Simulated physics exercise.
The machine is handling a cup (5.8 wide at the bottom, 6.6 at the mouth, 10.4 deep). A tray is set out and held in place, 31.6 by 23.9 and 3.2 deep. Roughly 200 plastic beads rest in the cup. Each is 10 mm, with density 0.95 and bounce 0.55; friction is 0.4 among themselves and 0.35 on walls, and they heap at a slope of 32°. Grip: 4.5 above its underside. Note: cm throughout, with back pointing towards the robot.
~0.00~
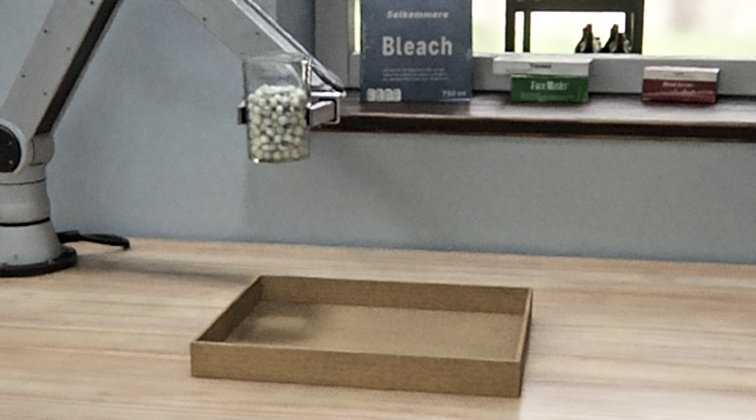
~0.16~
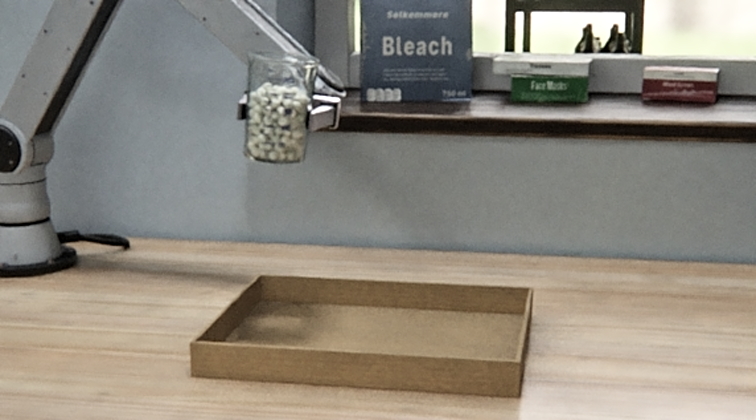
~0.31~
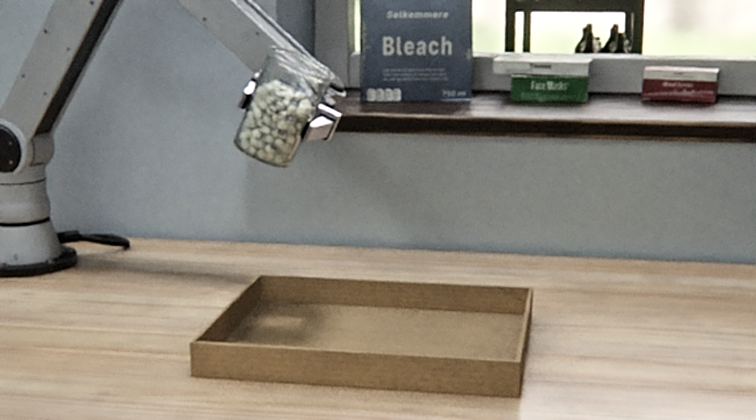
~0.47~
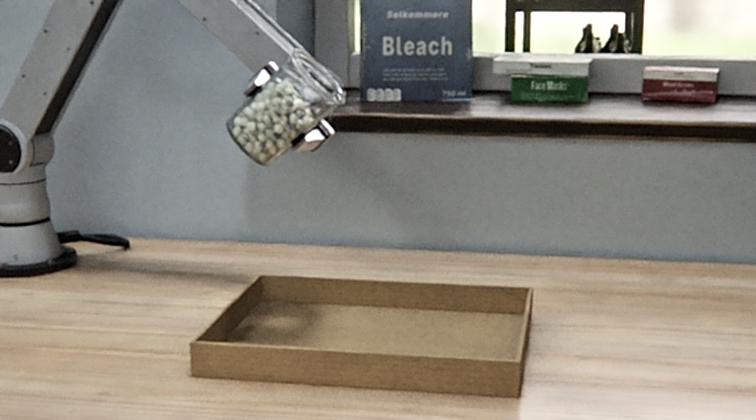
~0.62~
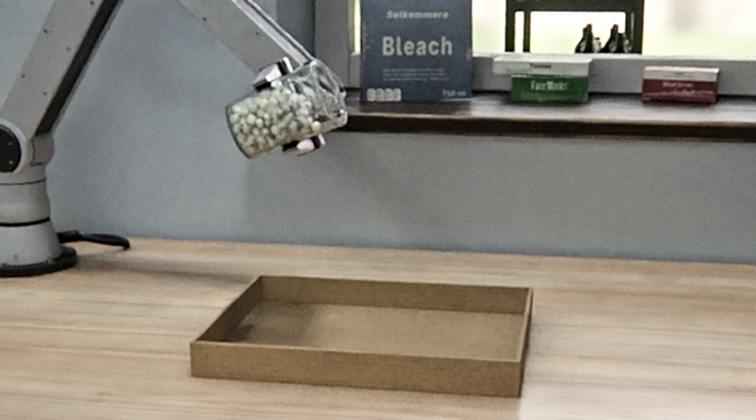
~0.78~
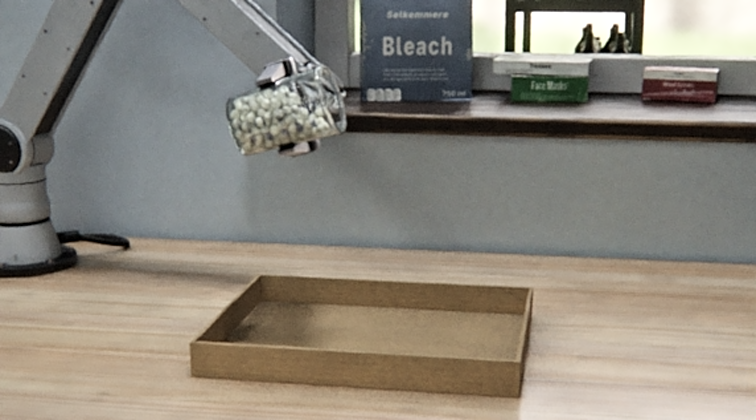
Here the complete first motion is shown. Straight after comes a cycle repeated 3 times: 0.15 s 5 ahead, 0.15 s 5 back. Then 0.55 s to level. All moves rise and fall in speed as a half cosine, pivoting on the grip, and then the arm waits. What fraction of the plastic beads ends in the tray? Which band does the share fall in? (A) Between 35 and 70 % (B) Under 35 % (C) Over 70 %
Option A: Between 35 and 70 %.
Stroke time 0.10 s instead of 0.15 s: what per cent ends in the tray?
That change gives some 60 percent.
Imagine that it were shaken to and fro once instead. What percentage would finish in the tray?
I'd expect something close to 20 per cent.
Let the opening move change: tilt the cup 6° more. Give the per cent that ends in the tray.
I'd put it at around 65 per cent.
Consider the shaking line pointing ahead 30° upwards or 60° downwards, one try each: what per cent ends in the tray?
Roughly 55 per cent, then 0 per cent.
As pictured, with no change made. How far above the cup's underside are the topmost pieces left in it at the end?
I'd say near 6.5 cm from the bottom.
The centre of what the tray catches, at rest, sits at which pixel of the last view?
Centre estimate: About (404, 338).
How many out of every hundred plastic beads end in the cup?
I'd put it close to 55 per cent.
By 1.36 s, tilted 73° forward, highest piece 26 above the table; 140 in the cup, 31 in the tray, 31 in flight or on a rim.
By 1.94 s, tilted 40° forward, highest piece 27 above the table; 108 in the cup, 88 in the tray, 3 on the table or floor, 3 in flight or on a rim.
By 2.43 s, level, highest piece 26 above the table; 108 in the cup, 91 in the tray, 3 on the table or floor.
By 3.48 s, level, highest piece 26 above the table; 108 in the cup, 91 in the tray, 3 on the table or floor.
Final count, 108 in the cup, 91 in the tray, 3 on the table or floor. That is 45 % in the tray.
